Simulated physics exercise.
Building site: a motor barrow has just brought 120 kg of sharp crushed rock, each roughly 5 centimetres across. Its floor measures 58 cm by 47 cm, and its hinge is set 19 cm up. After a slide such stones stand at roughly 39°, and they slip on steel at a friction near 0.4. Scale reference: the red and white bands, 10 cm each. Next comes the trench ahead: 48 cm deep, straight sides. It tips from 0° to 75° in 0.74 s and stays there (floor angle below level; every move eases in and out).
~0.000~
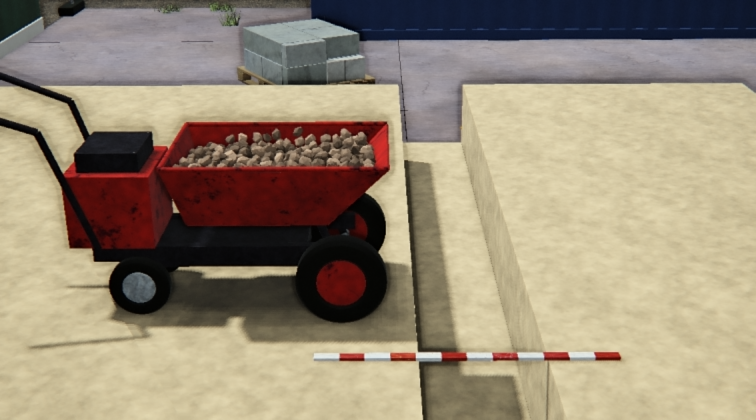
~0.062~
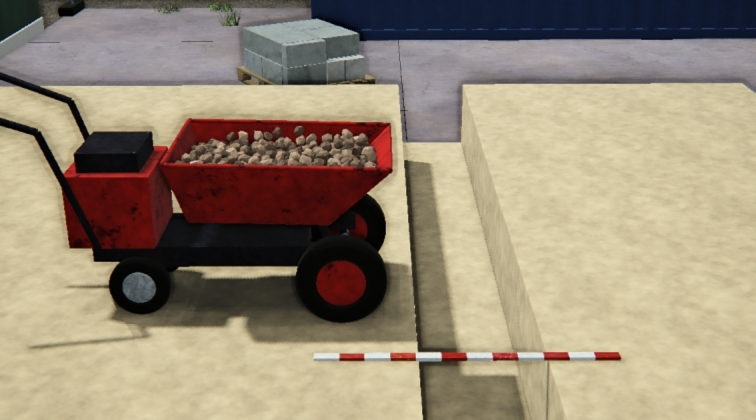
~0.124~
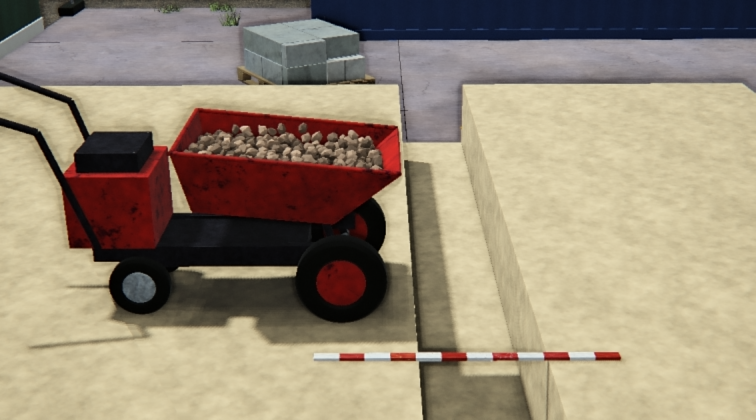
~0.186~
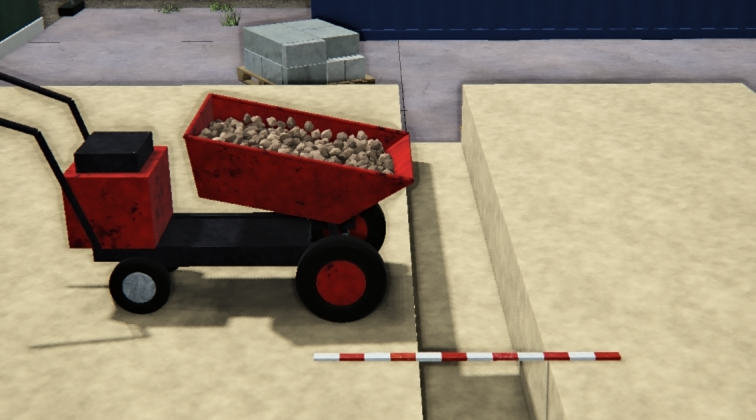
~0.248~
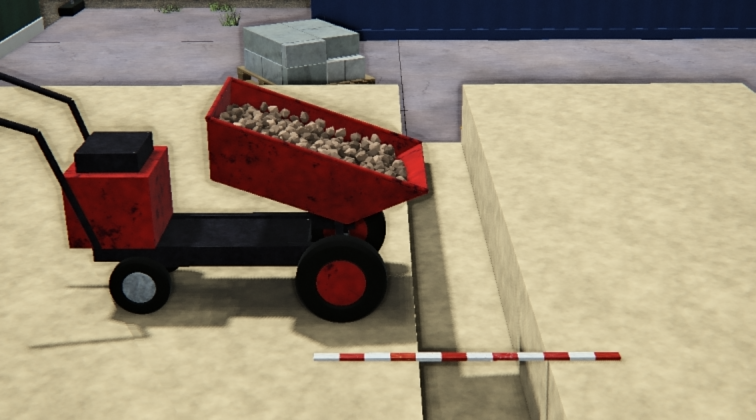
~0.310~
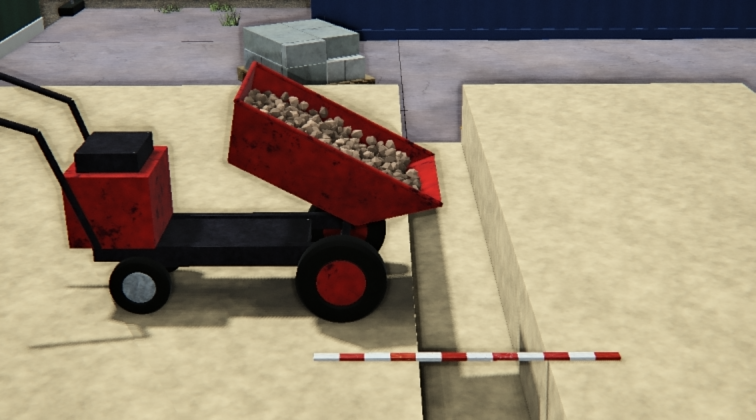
A red skip heaped with brown stones sits level on a motor barrow beside a trench, then begins to tilt, its left end lifting slowly. It swings up more steeply, the lip on the right reaching out over the trench edge while the stones shift slightly and the wheels stay still.
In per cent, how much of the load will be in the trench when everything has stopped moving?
Around 79 per cent of it.
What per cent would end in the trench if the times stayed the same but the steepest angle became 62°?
Then roughly 60 percent.
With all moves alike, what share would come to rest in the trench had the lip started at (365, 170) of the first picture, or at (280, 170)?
The first start gives about 100 per cent, the second about 70.
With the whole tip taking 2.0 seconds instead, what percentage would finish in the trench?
Probably about 95 in a hundred.
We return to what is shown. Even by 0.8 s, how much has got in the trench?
Approx. 40 % of the load.
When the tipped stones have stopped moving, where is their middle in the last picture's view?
Around (501, 368).
After 0.6 s the floor is at 63°; 100 % in the skip; the foremost stones are at (466, 237).
After 0.8 s the floor is at 75°; 57 % in the skip, 40 % in the trench, 3 % past the trench; the foremost stones are at (548, 293).
After 1.2 s the floor is at 75°; 7 % in the skip, 72 % in the trench, 21 % past the trench; the foremost stones are at (689, 281).
After 3.1 s the floor is at 75°; 0 % in the skip, 79 % in the trench, 21 % past the trench; the foremost stones are at (754, 269).
